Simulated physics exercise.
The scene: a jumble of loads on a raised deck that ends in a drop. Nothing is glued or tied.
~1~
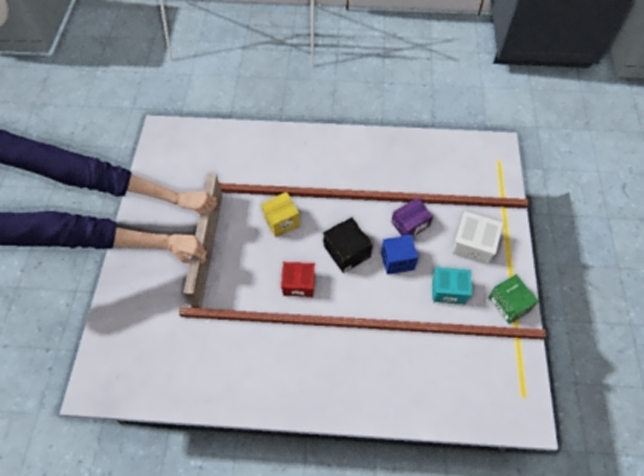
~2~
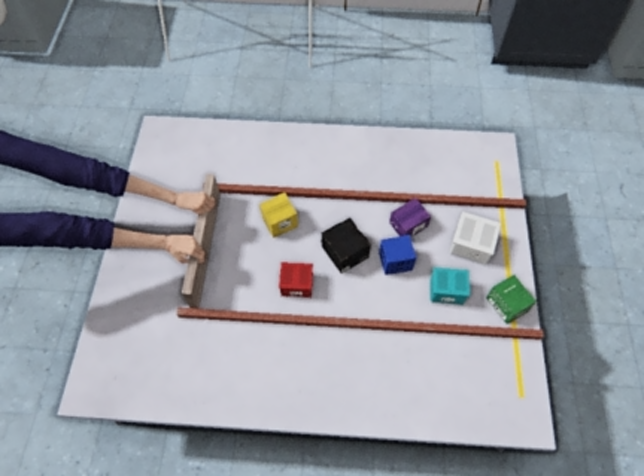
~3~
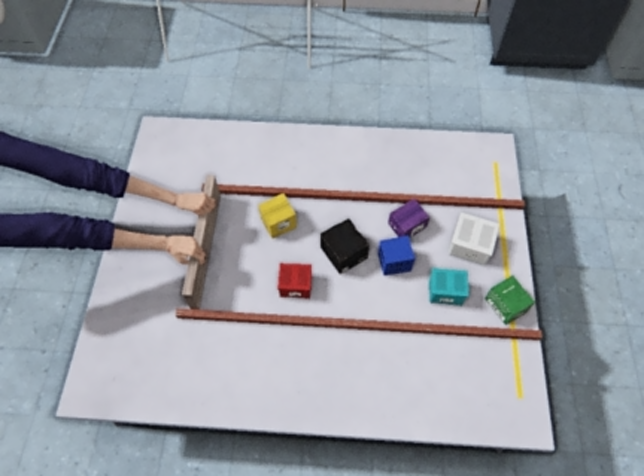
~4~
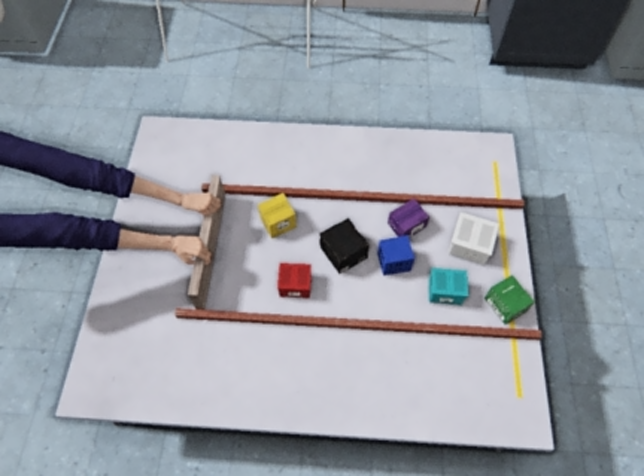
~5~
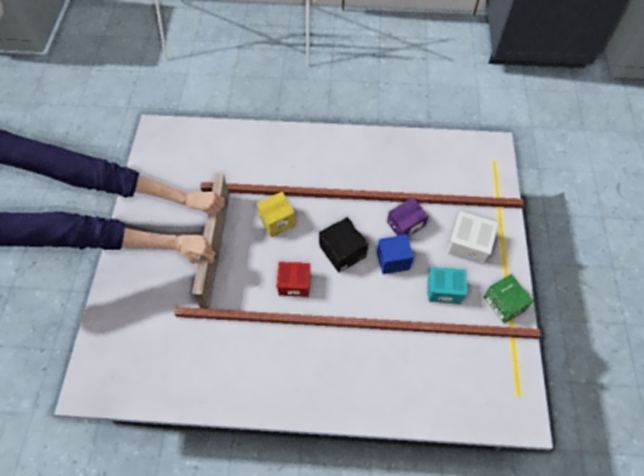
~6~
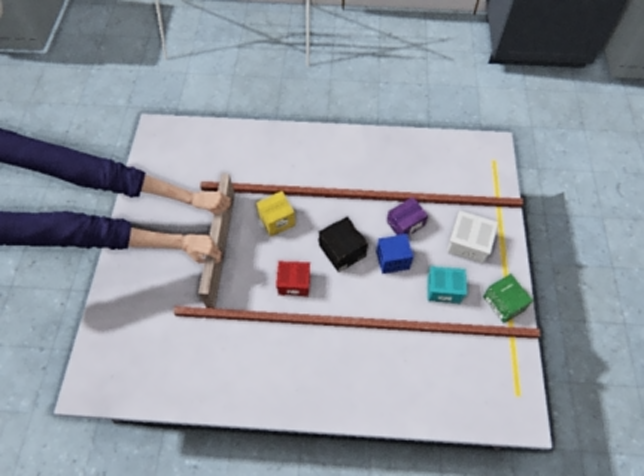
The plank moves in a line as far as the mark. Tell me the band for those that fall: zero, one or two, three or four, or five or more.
In the end the number that fall off is five or more.
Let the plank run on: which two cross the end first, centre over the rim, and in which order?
In order: The green box, then the white tote.
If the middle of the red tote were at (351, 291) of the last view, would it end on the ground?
The red tote stays on.
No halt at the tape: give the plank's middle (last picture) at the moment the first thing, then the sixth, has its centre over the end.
Its middle is around (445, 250) and later (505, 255).
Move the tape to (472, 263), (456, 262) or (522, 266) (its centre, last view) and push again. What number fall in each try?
Try by try, 2, 2 and 8.
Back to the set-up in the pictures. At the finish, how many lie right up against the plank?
It touches 3.
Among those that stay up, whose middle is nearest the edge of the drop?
The black parcel ends nearest.
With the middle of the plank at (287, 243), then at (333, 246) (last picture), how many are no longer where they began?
By then 2, and 4.
Soon after, none off yet; green box at rest near (507, 299); white tote at rest near (472, 238); turquoise tote at rest near (446, 286).
Then, none off yet; green box at rest near (507, 299); white tote moved a little near (489, 231); turquoise tote moved a little near (462, 295).
By the end, the number that fall off is five or more; fallen, blue crate, purple parcel, turquoise tote, white tote and green box.
